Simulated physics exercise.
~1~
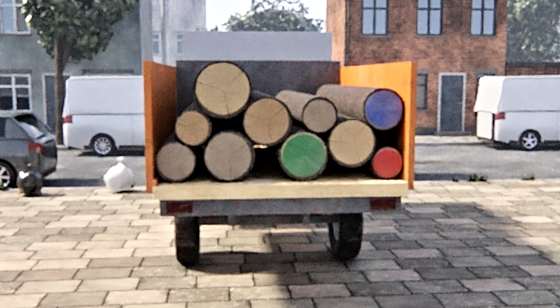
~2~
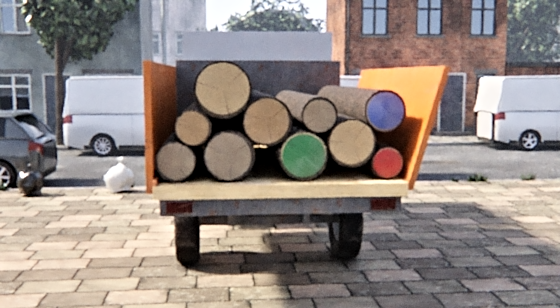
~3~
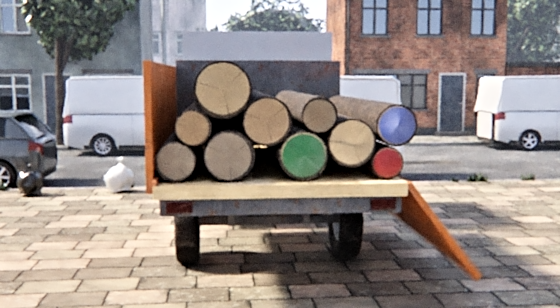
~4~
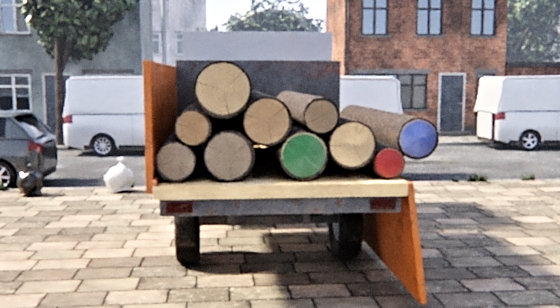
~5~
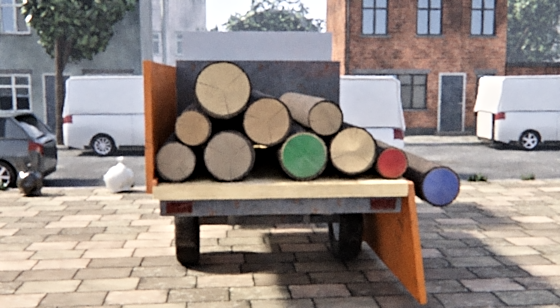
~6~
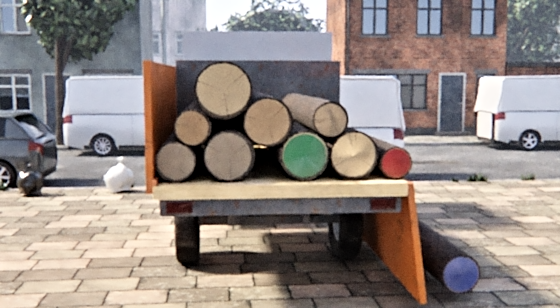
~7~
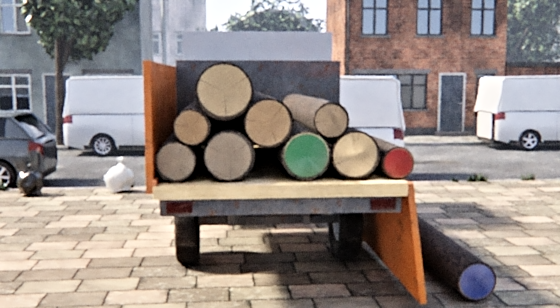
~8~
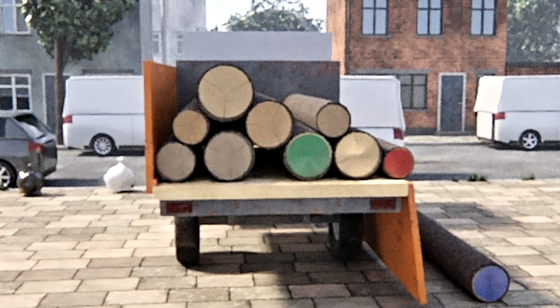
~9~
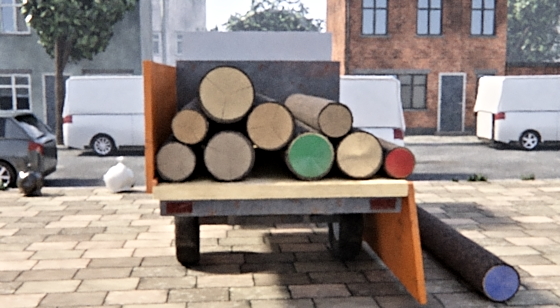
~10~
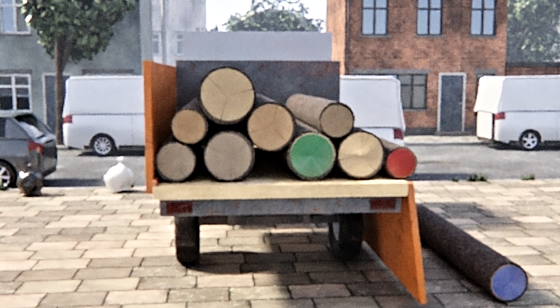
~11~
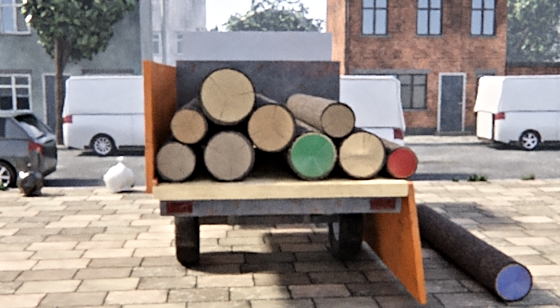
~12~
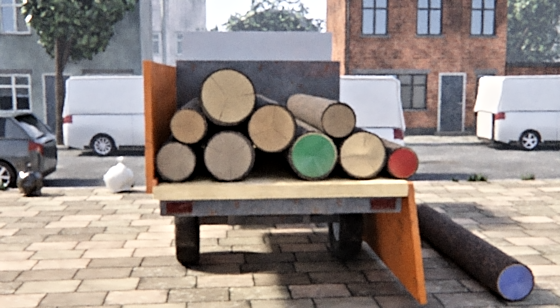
On a paved street, a parked truck's right side panel swinging down, blue-ended log rolling off to the ground, the rest staying aboard.
